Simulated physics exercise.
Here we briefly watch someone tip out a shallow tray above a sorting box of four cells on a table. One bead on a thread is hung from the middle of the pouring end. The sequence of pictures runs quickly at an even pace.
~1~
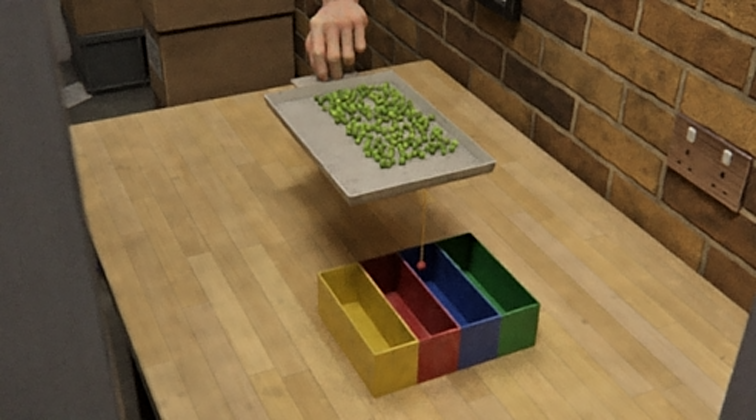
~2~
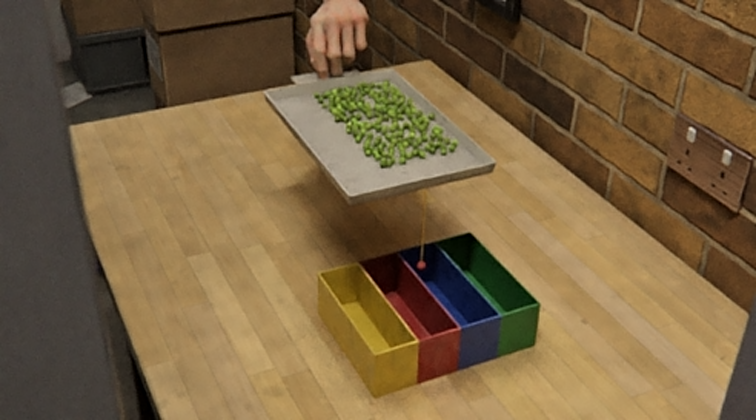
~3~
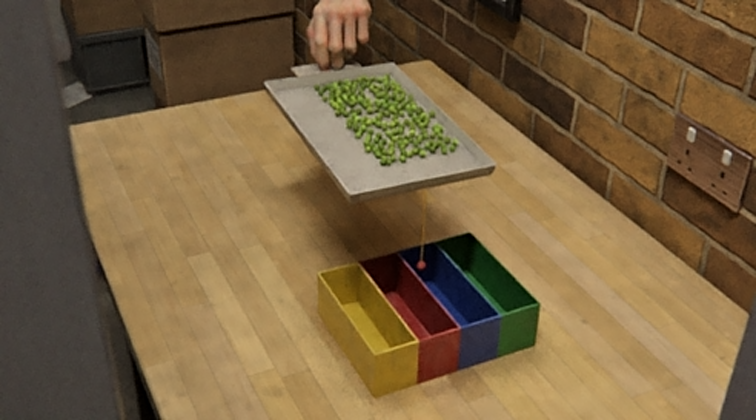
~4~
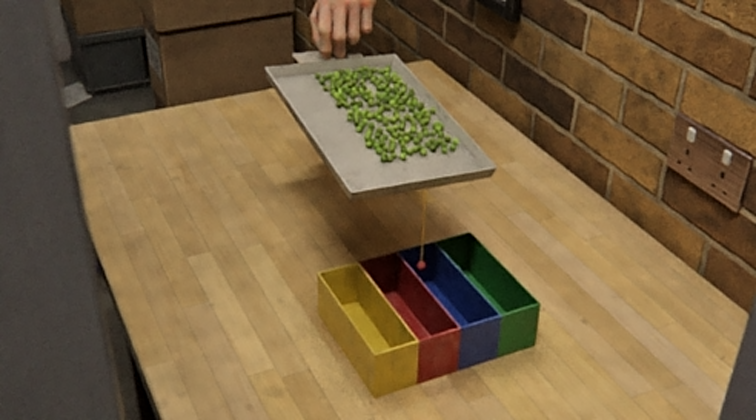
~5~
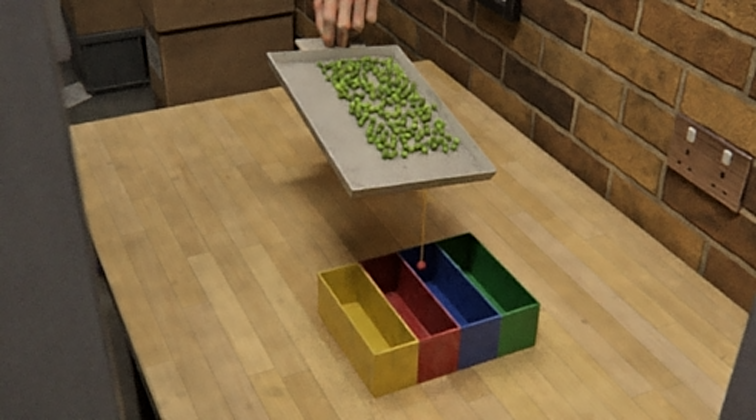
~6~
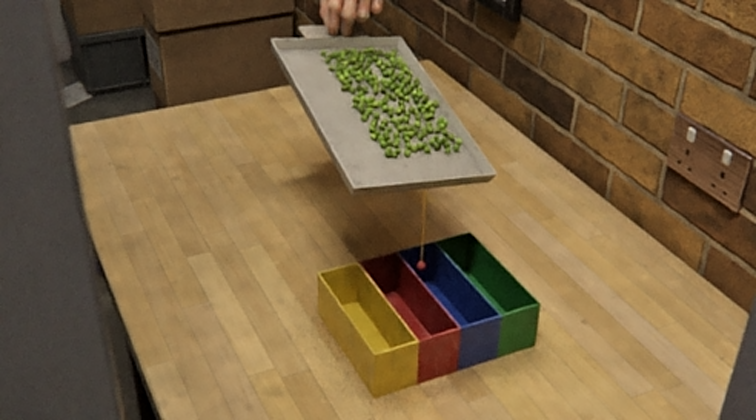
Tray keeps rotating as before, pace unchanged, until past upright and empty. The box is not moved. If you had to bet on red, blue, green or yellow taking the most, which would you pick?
I would pick green.
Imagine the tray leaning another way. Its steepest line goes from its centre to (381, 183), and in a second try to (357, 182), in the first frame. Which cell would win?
The cell in yellow, then yellow.
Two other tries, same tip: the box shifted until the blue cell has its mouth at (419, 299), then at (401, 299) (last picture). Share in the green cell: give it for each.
Trial 1 about 20 %, trial 2 about 0 %.
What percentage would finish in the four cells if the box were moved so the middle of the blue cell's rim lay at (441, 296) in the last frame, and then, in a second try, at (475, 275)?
First placement near 60 percent, second near 100 percent.
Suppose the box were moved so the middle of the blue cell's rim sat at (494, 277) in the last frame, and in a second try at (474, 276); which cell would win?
Taking the two placings in order, you'd get that blue cell and then the blue cell.
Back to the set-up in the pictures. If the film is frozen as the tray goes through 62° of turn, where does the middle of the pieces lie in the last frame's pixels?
Its middle sits at about pixel (461, 155).
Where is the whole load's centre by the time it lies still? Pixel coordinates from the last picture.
Close to (477, 300), more or less.
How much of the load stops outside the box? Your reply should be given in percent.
Close to 10 percent, I reckon.
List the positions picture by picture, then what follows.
The first frame shows corners of the pouring end (351, 195) and (493, 161), level; middle of the load (381, 119), dried peas; bead on its thread (421, 266); yellow cell (396, 365); red cell (438, 352); blue cell (479, 339); green cell (519, 326).
The second frame shows corners of the pouring end (351, 194) and (493, 161), level; middle of the load (381, 117).
The third frame shows corners of the pouring end (352, 192) and (493, 163), tipped barely, lowest at the right corner; middle of the load (382, 113).
The fourth frame shows corners of the pouring end (353, 190) and (494, 166), tipped a little, lowest at the right corner; middle of the load (383, 106).
The fifth frame shows corners of the pouring end (354, 188) and (494, 169), tipped a little, lowest at the right corner; middle of the load (385, 100).
The sixth frame shows corners of the pouring end (356, 186) and (494, 172), tipped clearly, lowest at the right corner; middle of the load (388, 95); yellow cell (396, 365); red cell (438, 352); blue cell (479, 339); green cell (519, 326).
Just after the last frame, tray tipped steeply; almost all on the tray; just a few in the green cell; just a few falling or outside the box.
A moment on, tray tipped past a quarter turn; the larger part on the tray; about a tenth in the green cell; just a few in the blue cell; about a tenth falling or outside the box.
Further on, tray tipped past a quarter turn; the larger part in the green cell; about a tenth in the blue cell; about a tenth falling or outside the box.
When it is over, tray tipped past a quarter turn; the larger part in the green cell; about a tenth in the blue cell; not one in the yellow cell; not one in the red cell; about a tenth outside the box.
